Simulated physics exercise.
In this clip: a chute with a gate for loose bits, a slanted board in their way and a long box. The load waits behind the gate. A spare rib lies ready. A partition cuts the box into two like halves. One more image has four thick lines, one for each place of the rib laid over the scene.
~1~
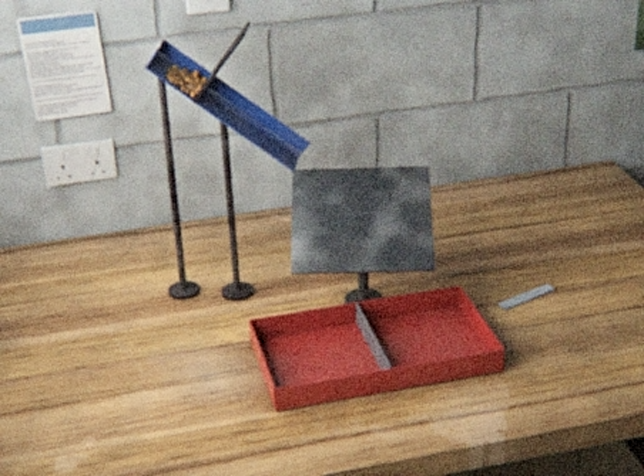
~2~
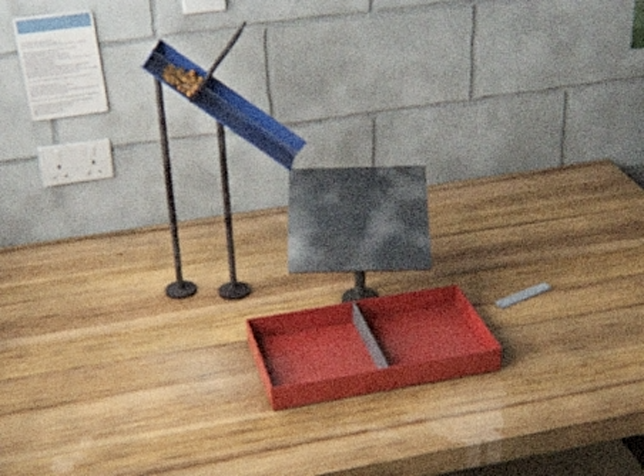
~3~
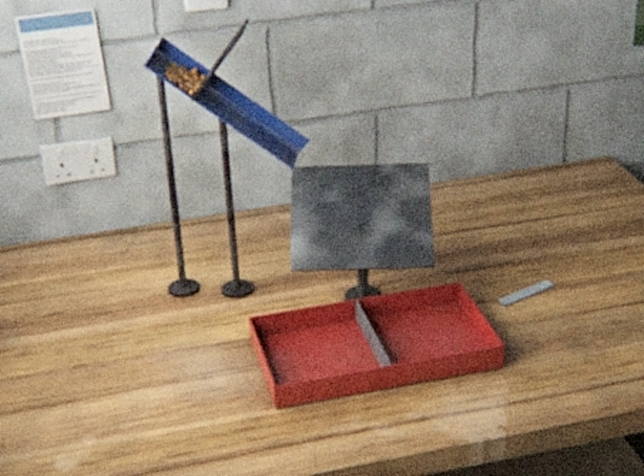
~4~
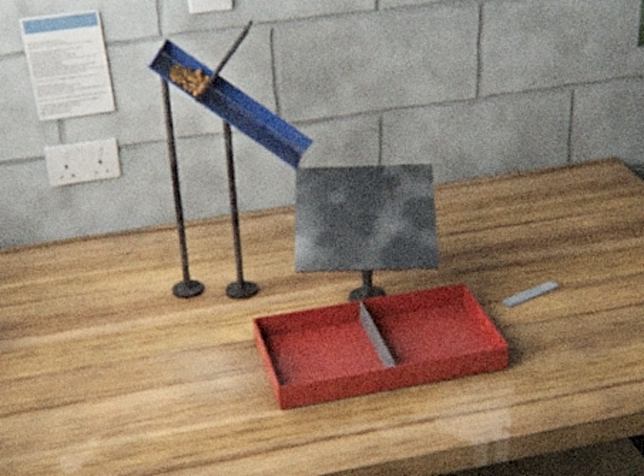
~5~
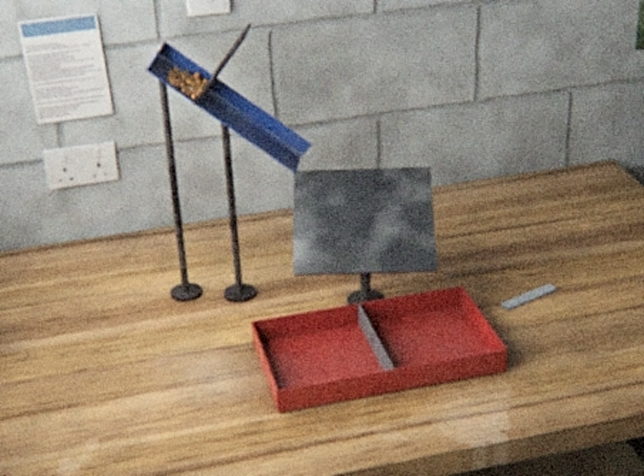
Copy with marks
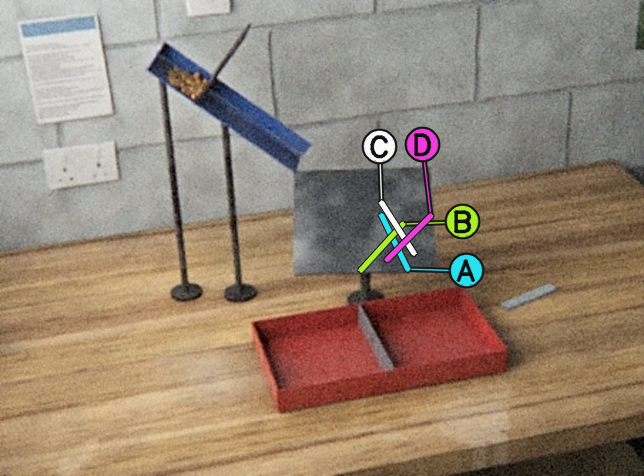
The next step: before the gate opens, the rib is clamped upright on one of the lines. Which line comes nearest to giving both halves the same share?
D works best here.
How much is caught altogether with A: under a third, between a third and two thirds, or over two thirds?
Over two thirds.
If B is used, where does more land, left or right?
The left half.
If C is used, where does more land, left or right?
The right half.
On the marked copy, line A from (381, 215) to (407, 269); line B from (402, 224) to (360, 270); line C from (381, 202) to (414, 253); line D from (430, 215) to (387, 259).
With A, of what is caught, a small share in the left half, the bulk in the right.
With B, of what is caught, all but a few in the left half, a small share in the right.
With C, of what is caught, a small share in the left half, the bulk in the right.
With D, of what is caught, close to half in the left half, close to half in the right.
